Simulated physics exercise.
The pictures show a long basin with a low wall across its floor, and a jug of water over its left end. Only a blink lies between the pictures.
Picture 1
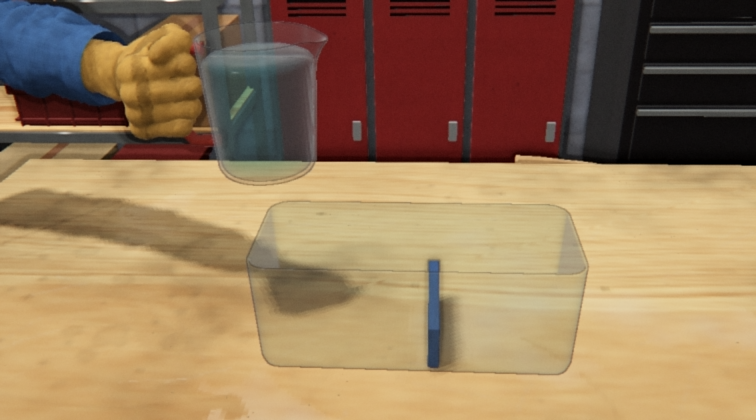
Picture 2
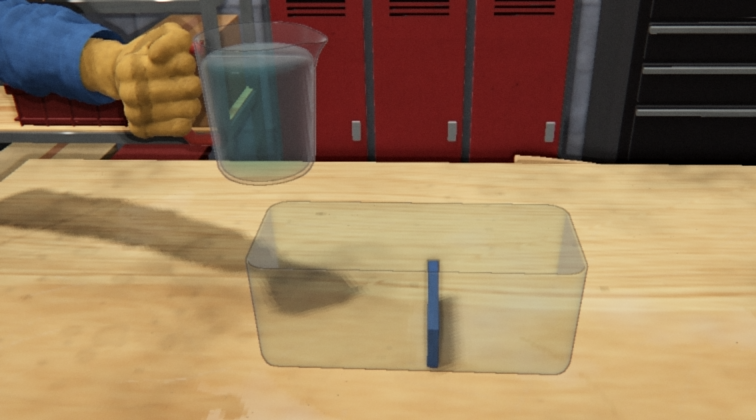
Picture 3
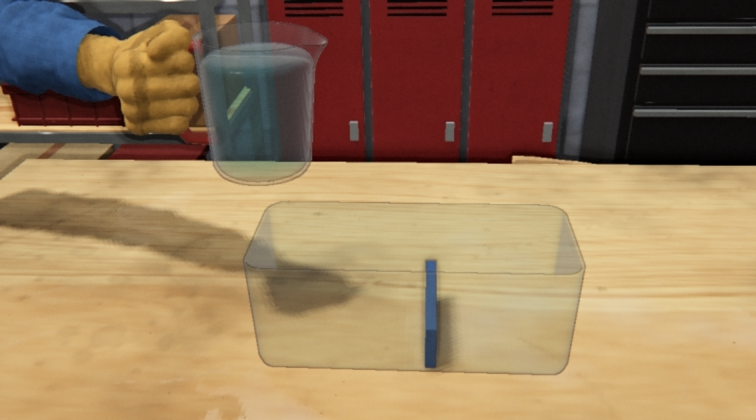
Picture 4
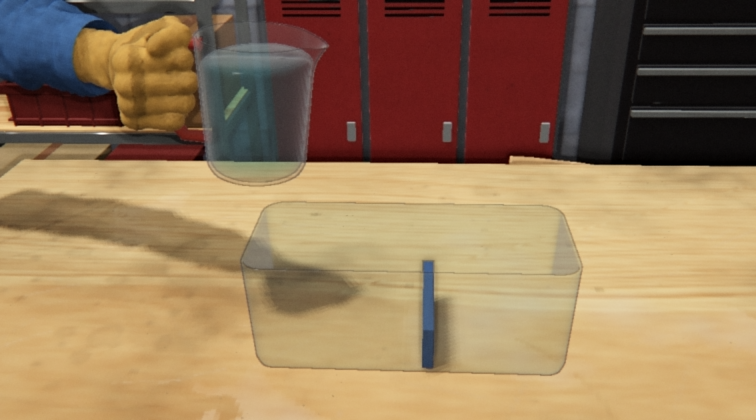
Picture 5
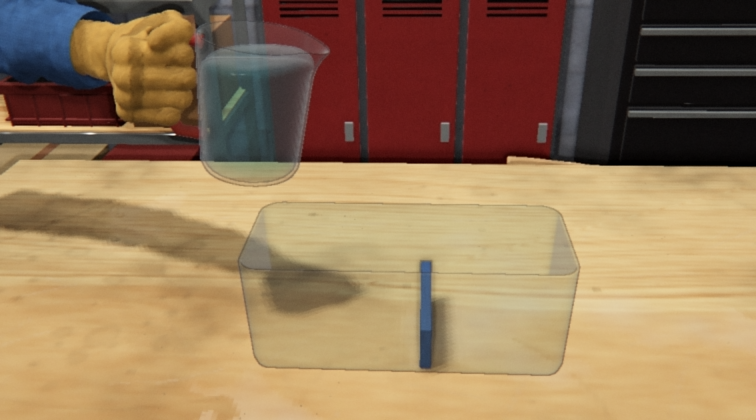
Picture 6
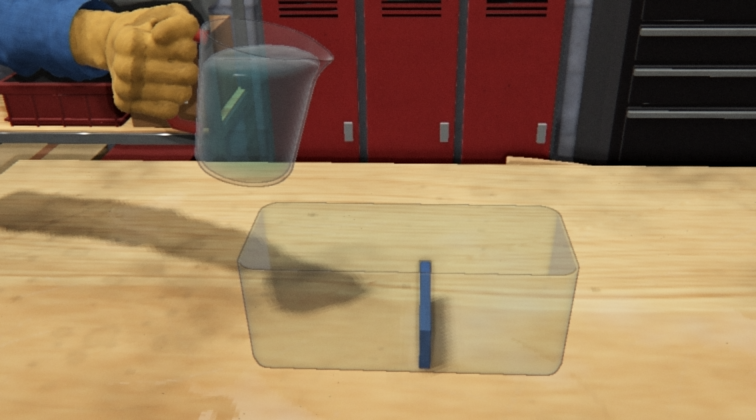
Above a clear basin on a wooden table, a gloved hand slightly tilts a water jug right.
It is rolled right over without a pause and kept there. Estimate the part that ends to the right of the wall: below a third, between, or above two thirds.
The share right of the wall is less than a third.
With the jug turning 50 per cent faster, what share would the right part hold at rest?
Roughly 15 in a hundred.
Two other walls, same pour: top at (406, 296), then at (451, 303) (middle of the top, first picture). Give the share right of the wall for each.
In turn 70 and 10 in a hundred.
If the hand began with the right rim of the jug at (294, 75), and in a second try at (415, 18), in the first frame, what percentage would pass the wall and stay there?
About 5 and 95 per cent.
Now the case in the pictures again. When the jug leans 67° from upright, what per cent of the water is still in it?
Roughly 80 in a hundred.
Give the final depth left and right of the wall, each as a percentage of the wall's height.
Some 50 per cent left and 20 right.
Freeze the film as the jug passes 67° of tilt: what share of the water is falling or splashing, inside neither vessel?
About 15 per cent.
A moment on, the jug is tipped part way and 78 per cent is still to pour, 5 is left of the wall and 2 right of it.
Next, the jug is tipped right over and 22 per cent is still to pour, 39 is left of the wall and 23 right of it.
Then the jug is tipped right over and 0 per cent is still to pour, 73 is left of the wall and 25 right of it.
Later the jug is tipped right over and 0 per cent is still to pour, 73 is left of the wall and 25 right of it.
Finally, 73 per cent lies left of the wall, 25 right of it and 1 outside.
